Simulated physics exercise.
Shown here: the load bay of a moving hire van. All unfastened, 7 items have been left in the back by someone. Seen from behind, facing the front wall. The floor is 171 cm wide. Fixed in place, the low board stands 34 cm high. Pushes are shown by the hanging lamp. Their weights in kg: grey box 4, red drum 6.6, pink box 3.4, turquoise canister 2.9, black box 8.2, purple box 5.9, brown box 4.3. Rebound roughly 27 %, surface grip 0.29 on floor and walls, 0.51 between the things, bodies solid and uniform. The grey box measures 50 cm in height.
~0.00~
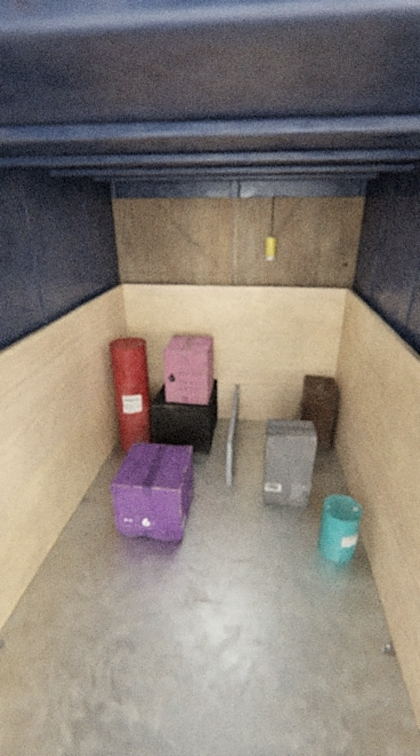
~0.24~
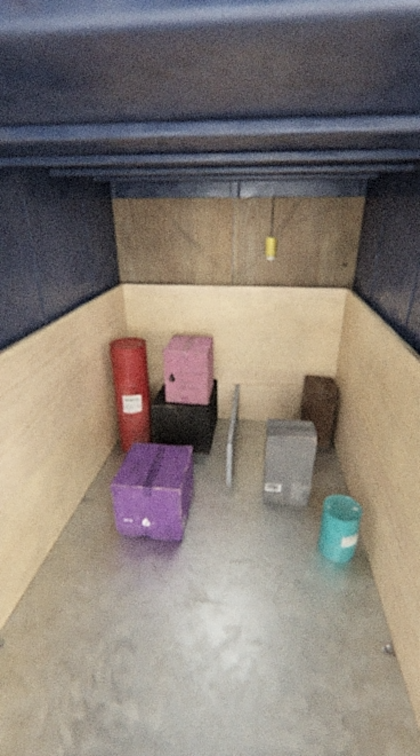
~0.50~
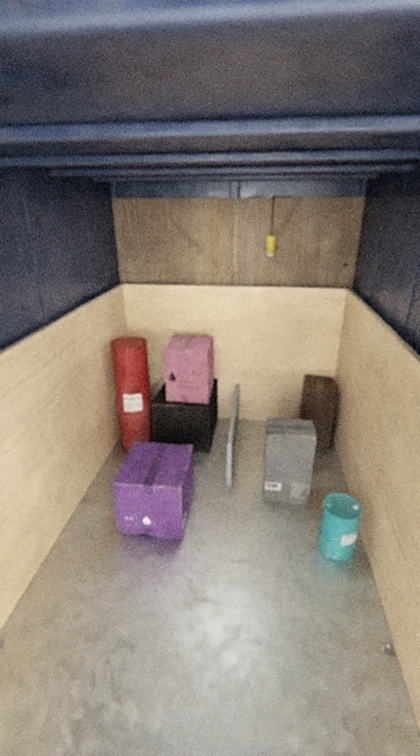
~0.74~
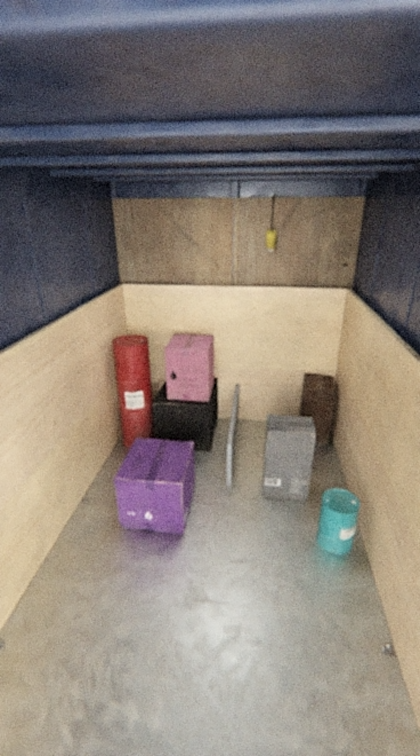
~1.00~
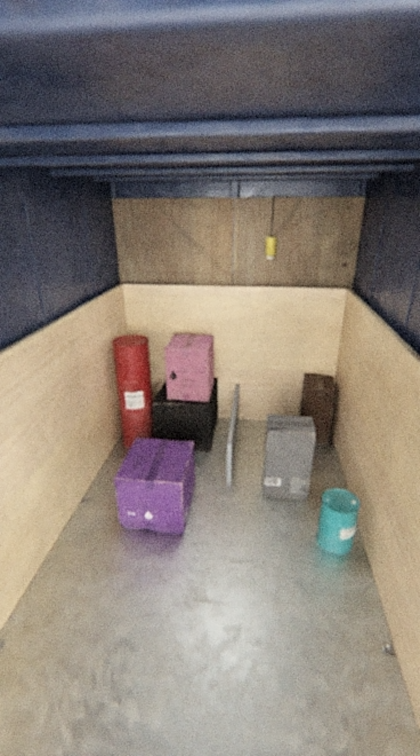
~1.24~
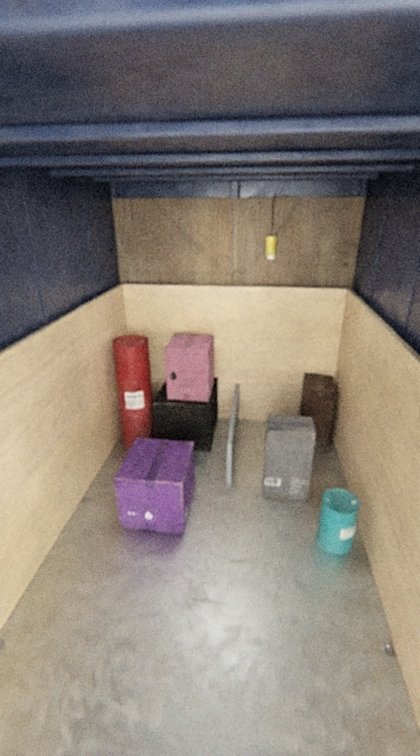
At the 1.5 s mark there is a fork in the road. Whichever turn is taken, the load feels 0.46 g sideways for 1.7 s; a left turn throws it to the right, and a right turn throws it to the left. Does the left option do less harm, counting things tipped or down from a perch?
No.
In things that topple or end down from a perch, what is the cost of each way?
For left it's 1, for right it's 0.
Turning left. By 2.04 s, push 0.46 g right; red drum 11 cm from its spot near (148, 394); grey box 11 cm from its spot near (302, 458); purple box 11 cm from its spot.
By 2.24 s, push 0.46 g right; grey box 25 cm from its spot near (326, 460); red drum 18 cm from its spot near (157, 394); pink box 25 cm from its spot.
By 2.64 s, push 0.46 g right; pink box now down from a perch; grey box 28 cm from its spot near (332, 460); red drum 18 cm from its spot near (158, 394).
When it is over (4.0 s), down from a perch, pink box; not toppled but over 15 cm from the start, grey box, red drum, black box and purple box; the other 2 within 15 cm of the start. End places, in pixels of the last picture, grey box near (331, 459), red drum near (158, 394).
Turning right instead, nothing is lost, 0 of 7 in all.
